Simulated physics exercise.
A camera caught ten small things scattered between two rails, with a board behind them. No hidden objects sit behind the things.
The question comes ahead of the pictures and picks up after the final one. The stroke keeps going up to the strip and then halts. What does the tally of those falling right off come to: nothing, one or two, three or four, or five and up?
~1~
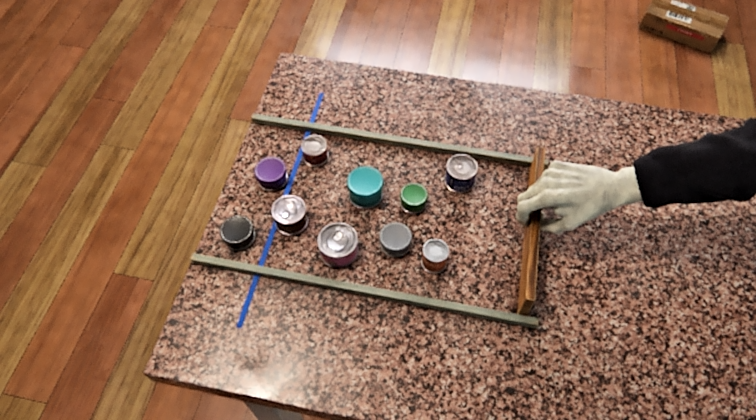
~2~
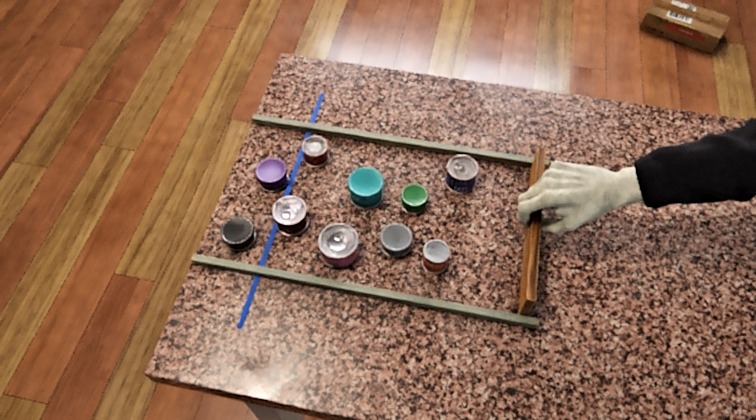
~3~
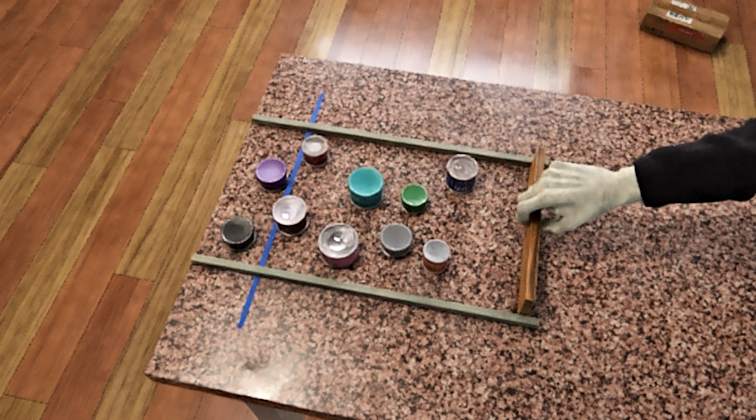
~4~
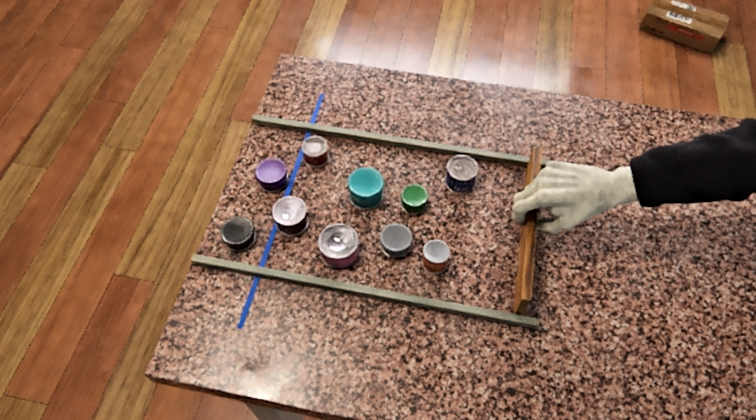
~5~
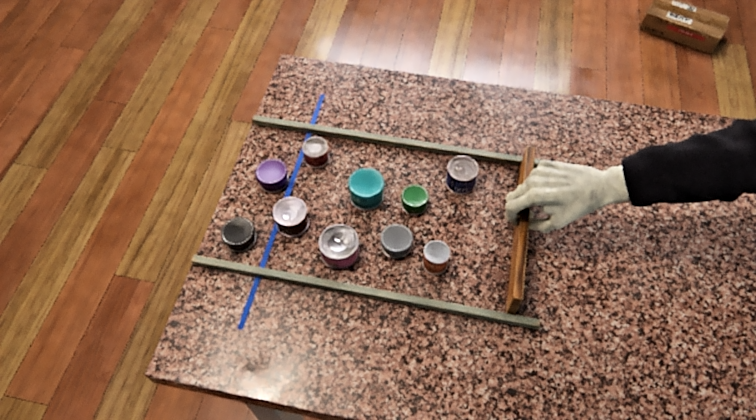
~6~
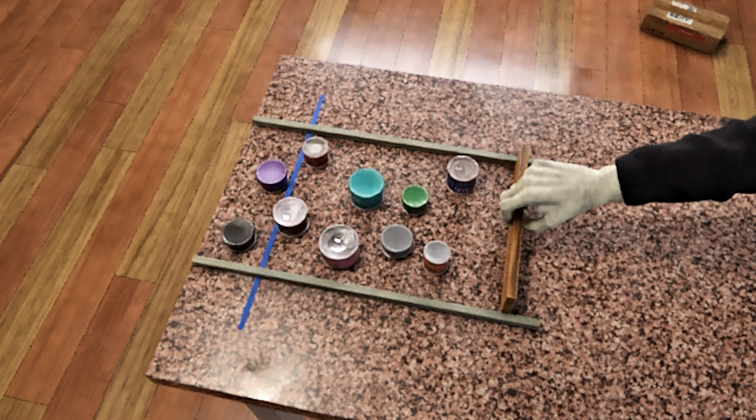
It comes to one or two.
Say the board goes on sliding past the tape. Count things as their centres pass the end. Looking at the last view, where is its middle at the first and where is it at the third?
(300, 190), then (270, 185).
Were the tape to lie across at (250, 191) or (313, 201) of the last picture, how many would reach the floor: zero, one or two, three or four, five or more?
First try at least five; second try no fall at all.
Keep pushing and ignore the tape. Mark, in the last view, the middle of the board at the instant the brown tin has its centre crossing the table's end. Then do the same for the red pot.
The middle sits near (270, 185) for the first and near (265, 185) for the other.
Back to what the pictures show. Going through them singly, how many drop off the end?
I count 2 in all.
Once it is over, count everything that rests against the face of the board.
The count in contact is 4.
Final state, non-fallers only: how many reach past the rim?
That comes to 0 of them.
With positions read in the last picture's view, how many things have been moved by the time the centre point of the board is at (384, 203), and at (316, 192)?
By then 6, and later 10.
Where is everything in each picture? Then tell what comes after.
In the first picture, black tin (238, 233); purple pot (272, 174); brown tin (290, 215); board (532, 227); tape (286, 195).
In the second picture, purple pot (272, 175); green pot (414, 199).
In the third picture, brown tin (291, 216); blue tin (461, 175).
In the fourth picture, black tin (239, 234); orange tin (436, 257).
In the fifth picture, purple pot (273, 176); red pot (316, 153).
In the sixth picture, black tin (239, 235); purple pot (273, 176); brown tin (291, 217); board (515, 225); tape (287, 197).
Soon after, none off yet; black tin at rest near (239, 235); purple pot at rest near (273, 176); brown tin at rest near (291, 217).
Then, none off yet; black tin moving near (235, 234); purple pot moved about its own width near (255, 173); brown tin moved about its own width near (271, 210).
By the end, the number that fall off is one or two; fallen, purple pot and black tin.
